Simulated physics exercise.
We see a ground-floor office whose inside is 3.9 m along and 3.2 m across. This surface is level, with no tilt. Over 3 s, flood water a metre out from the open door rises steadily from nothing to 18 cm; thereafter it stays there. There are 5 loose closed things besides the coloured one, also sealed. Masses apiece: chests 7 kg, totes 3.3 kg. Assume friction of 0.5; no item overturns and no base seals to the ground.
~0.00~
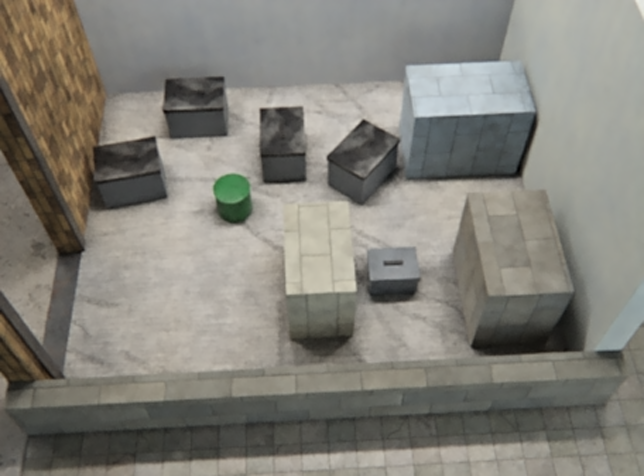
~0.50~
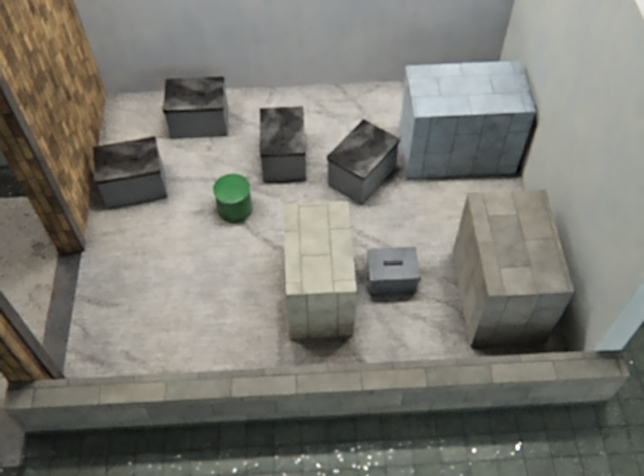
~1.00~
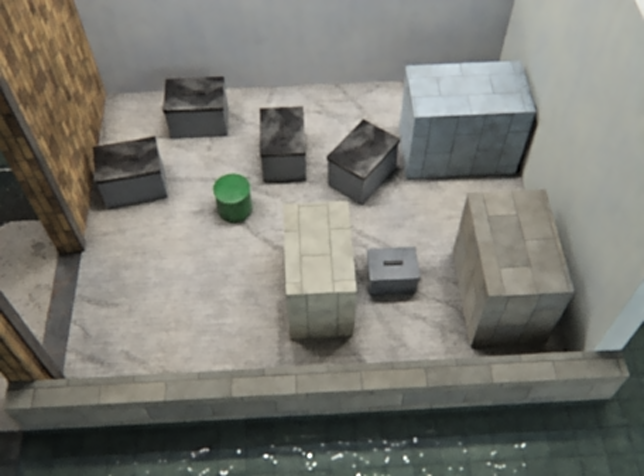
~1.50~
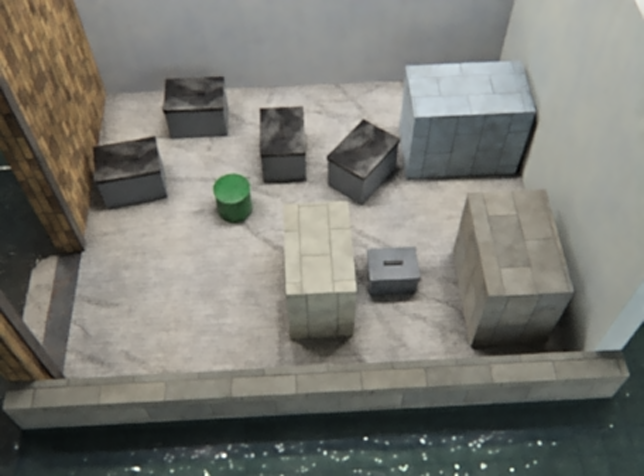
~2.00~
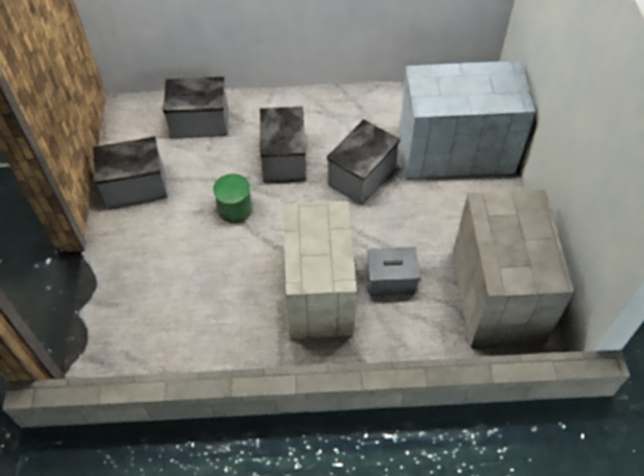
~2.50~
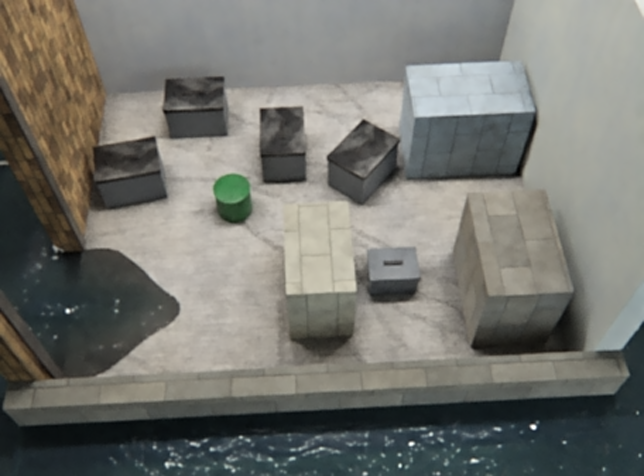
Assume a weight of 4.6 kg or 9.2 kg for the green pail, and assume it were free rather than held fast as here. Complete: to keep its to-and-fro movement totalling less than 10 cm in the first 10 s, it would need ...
It would need more than either mass.
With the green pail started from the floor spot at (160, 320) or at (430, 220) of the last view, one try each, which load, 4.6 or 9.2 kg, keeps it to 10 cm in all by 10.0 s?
In that order: Neither holds; only the larger holds.
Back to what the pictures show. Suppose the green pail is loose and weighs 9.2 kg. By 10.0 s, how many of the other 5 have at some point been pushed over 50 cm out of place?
The answer here is 2.
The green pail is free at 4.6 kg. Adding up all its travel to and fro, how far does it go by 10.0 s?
Total path: Roughly 250 cm.
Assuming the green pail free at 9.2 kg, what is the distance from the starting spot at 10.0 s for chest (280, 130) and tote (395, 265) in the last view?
In that order: 60 cm, 5 cm.
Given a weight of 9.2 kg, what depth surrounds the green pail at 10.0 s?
About 8 cm.
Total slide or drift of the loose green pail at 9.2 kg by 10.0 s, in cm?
The distance adds up to about 30 cm.
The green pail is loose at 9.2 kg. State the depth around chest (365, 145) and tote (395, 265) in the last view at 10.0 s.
I'd put it at 12 cm and 5 cm respectively.
After 3.5 s the green pail would be 0 cm from its start with 4.6 kg and 0 cm from its start with 9.2 kg; 1 cm of water round it then.
After 4.5 s the green pail would be 20 cm from its start with 4.6 kg and 0 cm from its start with 9.2 kg; 5 cm of water round it then.
After 7.0 s the green pail would be 96 cm from its start with 4.6 kg and 5 cm from its start with 9.2 kg; 7 cm of water round it then.
After 10.0 s the green pail would be 146 cm from its start with 4.6 kg and 25 cm from its start with 9.2 kg; 8 cm of water round it then.
